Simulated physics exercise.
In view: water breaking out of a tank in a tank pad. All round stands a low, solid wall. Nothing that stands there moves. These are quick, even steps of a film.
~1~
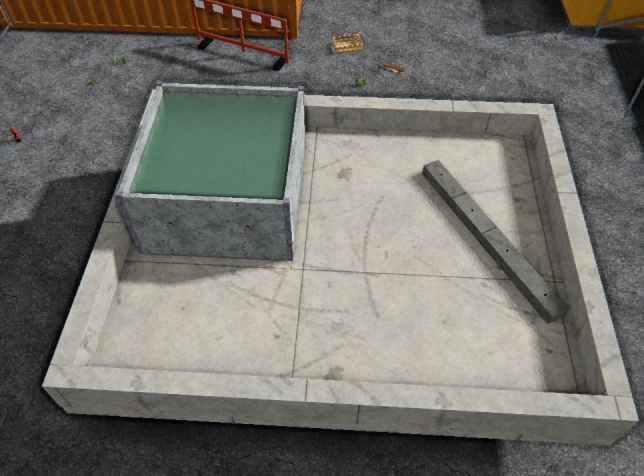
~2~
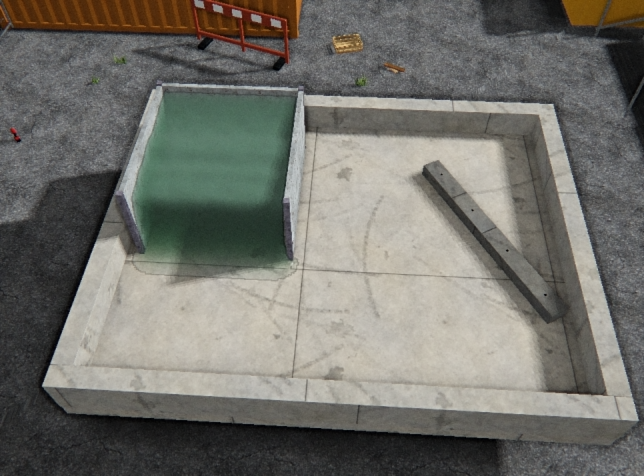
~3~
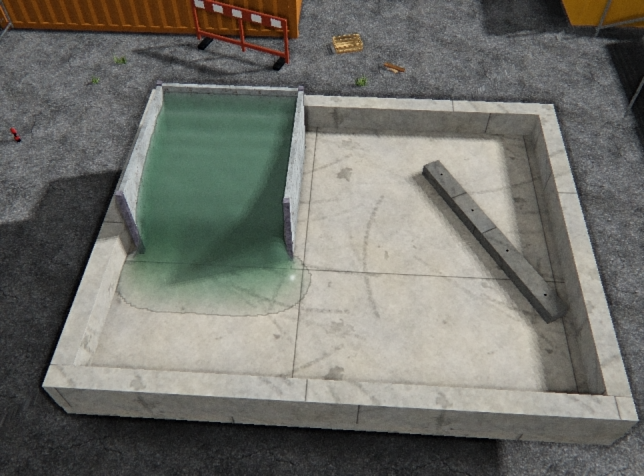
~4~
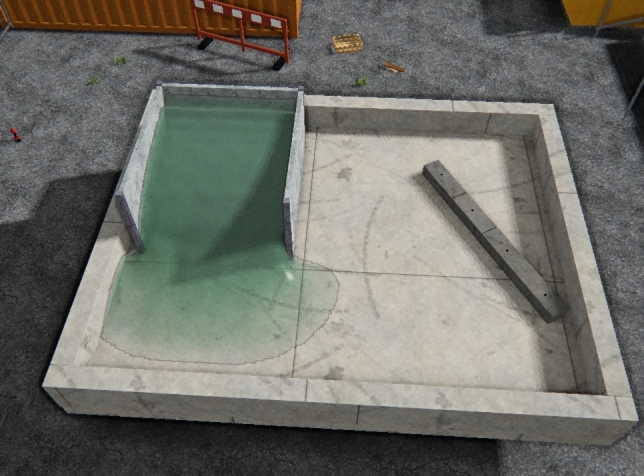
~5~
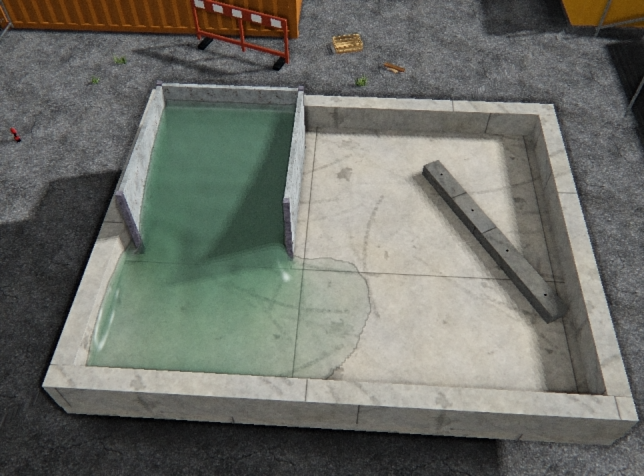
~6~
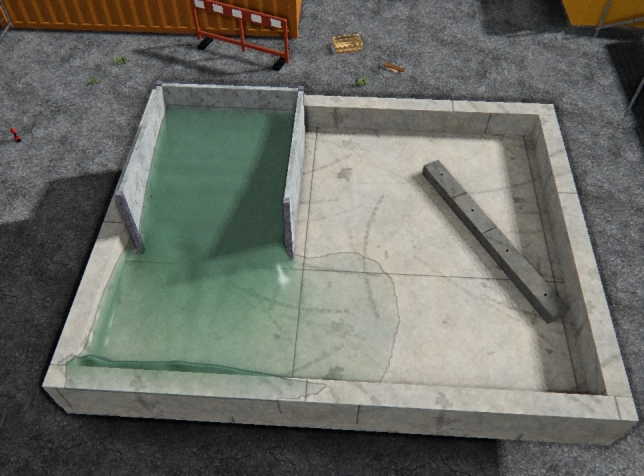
Green water pouring from an open-fronted tank, spreading across a pale walled pad toward the near wall and rightward over the floor.
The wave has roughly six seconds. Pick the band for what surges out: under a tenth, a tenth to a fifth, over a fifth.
It loses between a tenth and a fifth.
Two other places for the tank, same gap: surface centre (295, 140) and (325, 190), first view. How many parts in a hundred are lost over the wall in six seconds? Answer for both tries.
Roughly 10 per cent, then 14 per cent.
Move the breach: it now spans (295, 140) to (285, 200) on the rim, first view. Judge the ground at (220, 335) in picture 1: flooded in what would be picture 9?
At that place: Clear.
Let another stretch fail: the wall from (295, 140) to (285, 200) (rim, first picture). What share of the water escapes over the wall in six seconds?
Roughly 2 per cent.
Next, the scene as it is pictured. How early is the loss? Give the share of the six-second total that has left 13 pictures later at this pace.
Roughly 95 per cent.
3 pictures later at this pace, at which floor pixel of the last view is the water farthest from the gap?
Near (481, 403).
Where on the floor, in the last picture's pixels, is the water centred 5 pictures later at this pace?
Close to (224, 274).
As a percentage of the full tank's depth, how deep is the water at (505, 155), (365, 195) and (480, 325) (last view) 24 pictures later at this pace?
In turn 4, 2 and 25 in a hundred.
A moment on, water covers 30 % of the floor; the low wall has let 1 % over.
Next, water covers 35 % of the floor; the low wall has let 4 % over.
Then, water covers 50 % of the floor; the low wall has let 13 % over.
Later, water covers 75 % of the floor; the low wall has let 13 % over.
In the end, water covers 80 % of the floor; the low wall has let 13 % over.
